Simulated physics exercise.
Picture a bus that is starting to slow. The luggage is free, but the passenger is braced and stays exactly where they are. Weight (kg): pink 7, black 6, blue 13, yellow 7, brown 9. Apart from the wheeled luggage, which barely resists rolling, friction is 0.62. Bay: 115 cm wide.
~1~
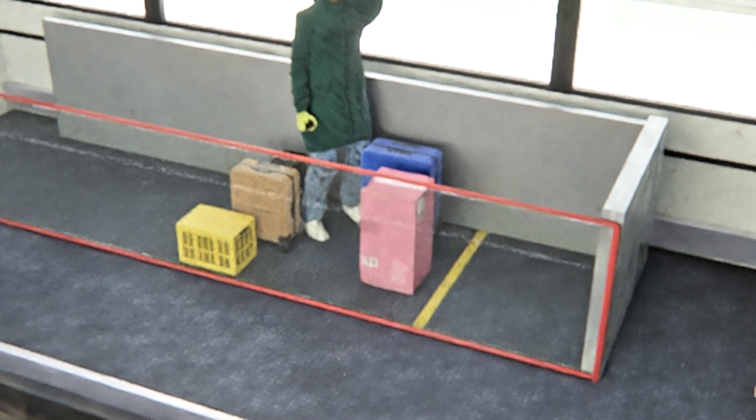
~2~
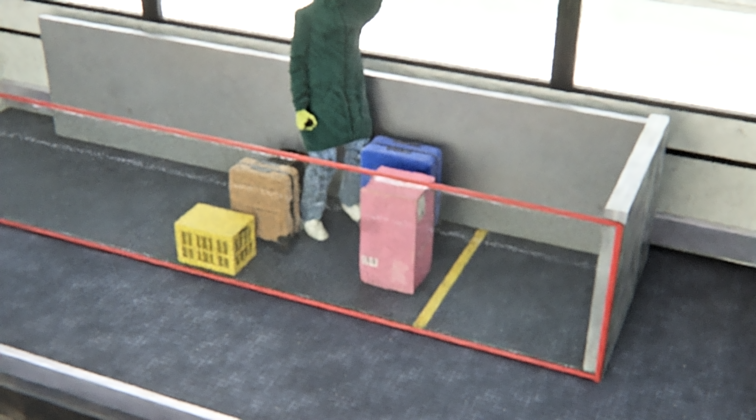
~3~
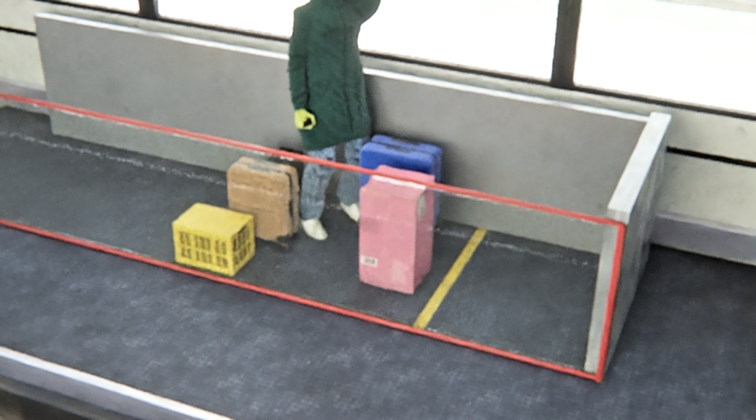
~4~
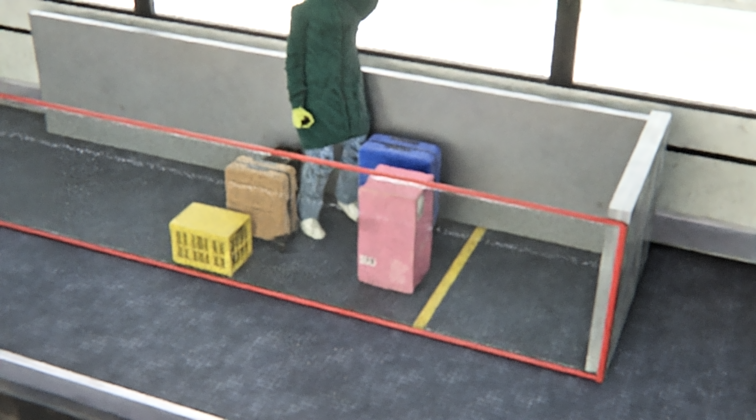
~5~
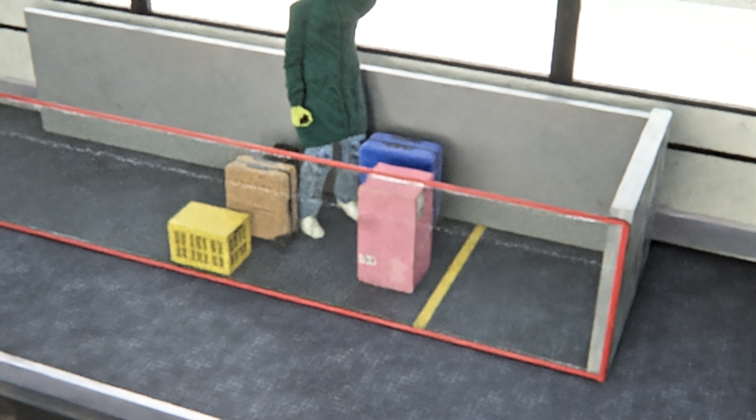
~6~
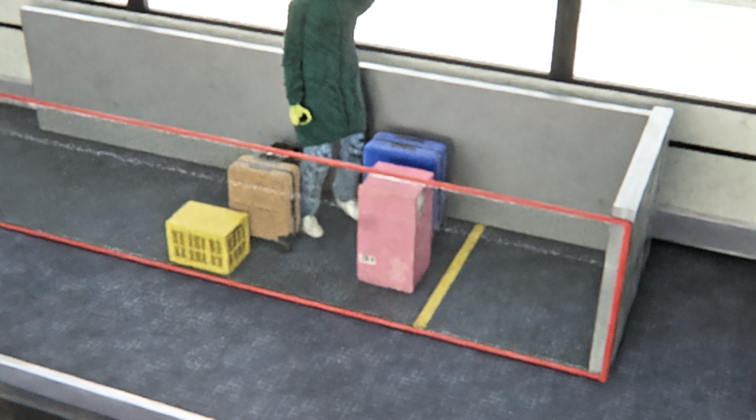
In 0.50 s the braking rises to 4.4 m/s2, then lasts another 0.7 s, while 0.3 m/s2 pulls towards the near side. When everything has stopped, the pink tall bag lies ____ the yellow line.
Beyond.
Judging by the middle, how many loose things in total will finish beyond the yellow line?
The answer is 3 of them.
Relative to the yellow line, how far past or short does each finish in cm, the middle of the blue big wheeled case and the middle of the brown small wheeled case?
The blue big wheeled case ends 70 cm past it, and the brown small wheeled case ends 20 cm past it.
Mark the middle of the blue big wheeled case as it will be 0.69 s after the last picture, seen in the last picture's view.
Close to pixel (584, 234) in the final frame.
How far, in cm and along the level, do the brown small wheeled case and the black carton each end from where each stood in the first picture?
Lab note: Brown small wheeled case shifted 140, black carton shifted 0.
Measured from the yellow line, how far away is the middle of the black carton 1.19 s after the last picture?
Around 125 cm shy of it.
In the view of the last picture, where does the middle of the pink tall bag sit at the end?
It finishes near pixel (576, 272) of the last view.
Then, 0.29 s after the last picture the pink tall bag is 30 cm short of the yellow line, tilted 0°, near (395, 227) in the last picture's view; the yellow crate 134 cm short of the yellow line, tilted 0°.
Then, 0.69 s after the last picture the pink tall bag is 8 cm past the yellow line, tilted 0°, near (460, 243) in the last picture's view.
Then, 1.19 s after the last picture the pink tall bag is 72 cm past the yellow line, tilted 0°, near (576, 272) in the last picture's view; the yellow crate 134 cm short of the yellow line, tilted 0°.
When all is still, pink tall bag crosses the yellow line; black carton stops short of the yellow line; blue big wheeled case crosses the yellow line; yellow crate stops short of the yellow line; brown small wheeled case crosses the yellow line.
